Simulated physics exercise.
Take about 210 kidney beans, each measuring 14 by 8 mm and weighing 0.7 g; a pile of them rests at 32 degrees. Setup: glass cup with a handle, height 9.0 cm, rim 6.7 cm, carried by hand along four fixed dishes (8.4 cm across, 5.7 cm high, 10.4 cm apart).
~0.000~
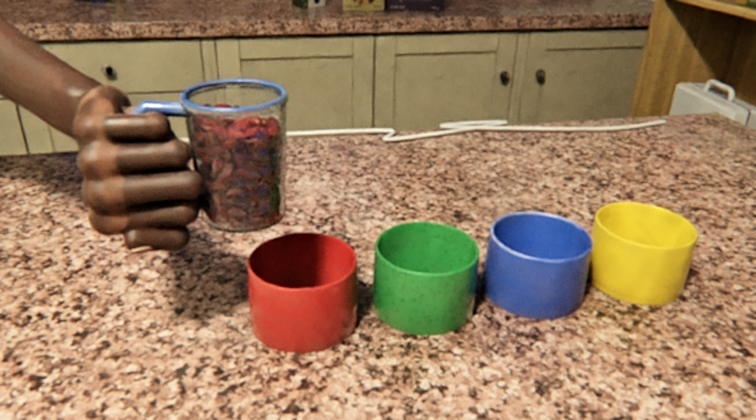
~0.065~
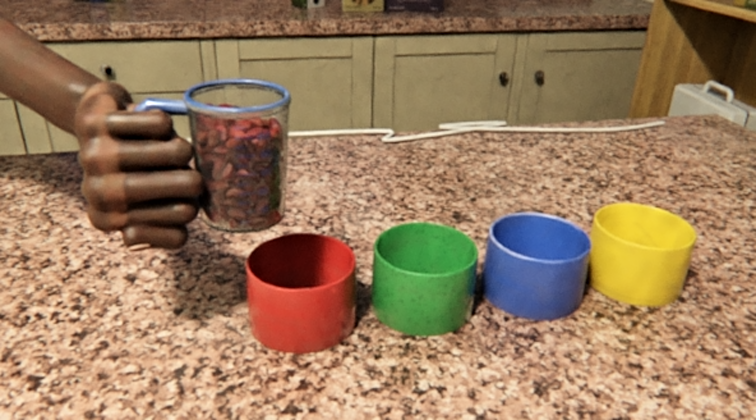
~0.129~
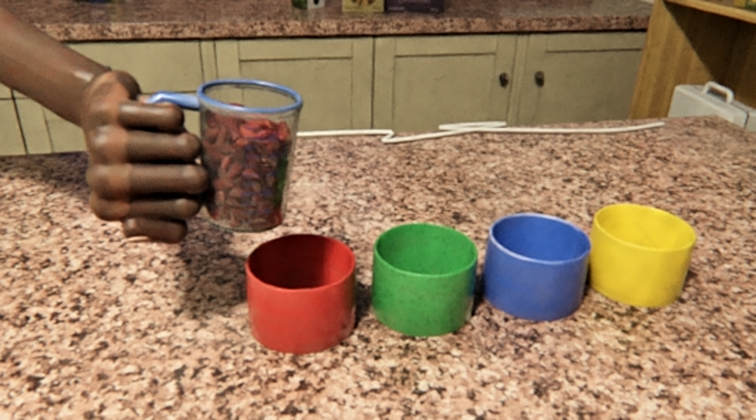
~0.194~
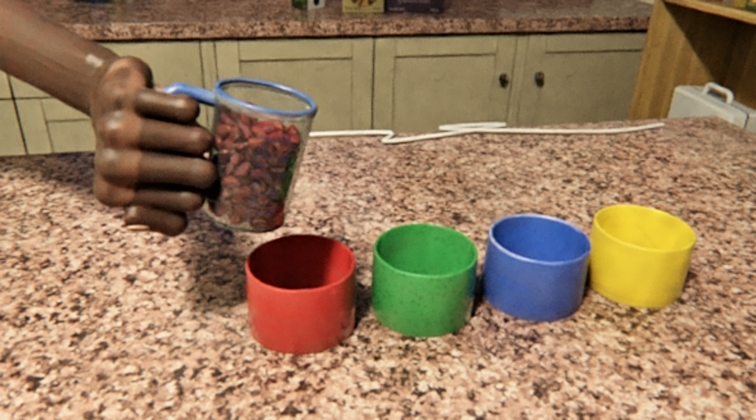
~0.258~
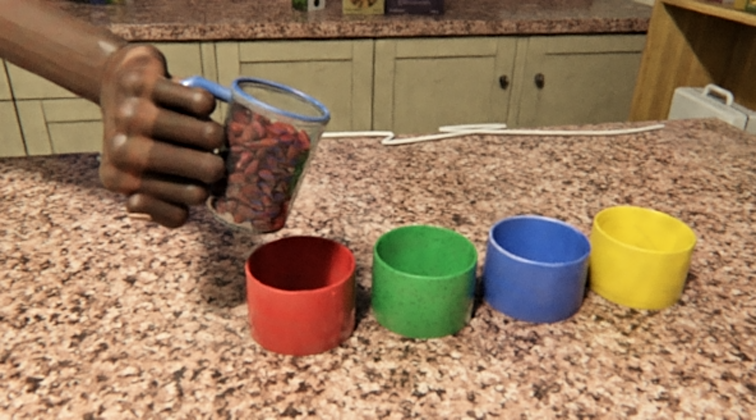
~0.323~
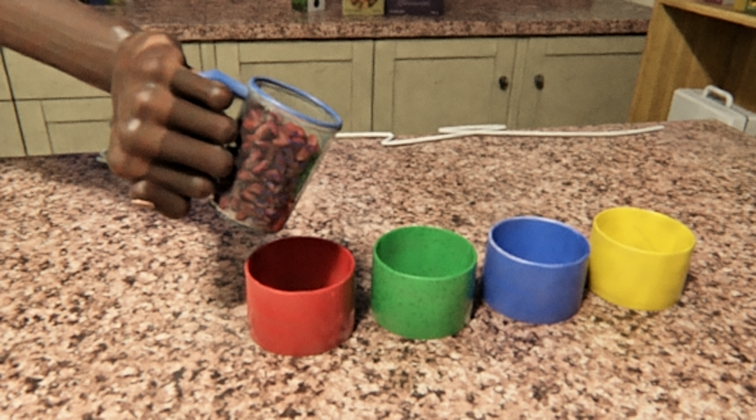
On a speckled kitchen counter, a hand held a clear cup of dark red beans beside four dishes coloured red, green, blue and yellow, then moved it slightly right while tilting it toward them.
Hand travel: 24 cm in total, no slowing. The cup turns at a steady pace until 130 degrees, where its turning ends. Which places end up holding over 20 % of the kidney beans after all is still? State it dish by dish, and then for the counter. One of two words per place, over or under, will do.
Red - under, blue - under, green - over, yellow - under, counter - under.
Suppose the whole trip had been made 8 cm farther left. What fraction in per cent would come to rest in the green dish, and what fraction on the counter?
Then the green dish would get 10 and the counter 60.
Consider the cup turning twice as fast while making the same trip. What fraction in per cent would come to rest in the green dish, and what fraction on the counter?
Then: Green 80; counter 20.
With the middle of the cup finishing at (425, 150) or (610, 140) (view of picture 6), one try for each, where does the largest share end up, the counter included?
I'd bet on green for the first try and green for the second.
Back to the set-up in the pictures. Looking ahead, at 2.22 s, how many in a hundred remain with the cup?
0 per cent.
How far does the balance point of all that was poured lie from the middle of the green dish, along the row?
I'd put it near 1 cm to the right of the dish's middle.
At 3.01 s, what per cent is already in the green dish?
Close to 90 percent of the load.
After 1.46 s, tilt 130 degrees; cup holds 10 %, green 85 %.
After 2.22 s, tilt 130 degrees; cup holds 0 %, green 90 %.
After 3.01 s, tilt 130 degrees; cup holds 0 %, green 90 %.
By 3.3 s all is still; red 0 %, blue 0 %, green 90 %, yellow 0 %, counter 10 %.
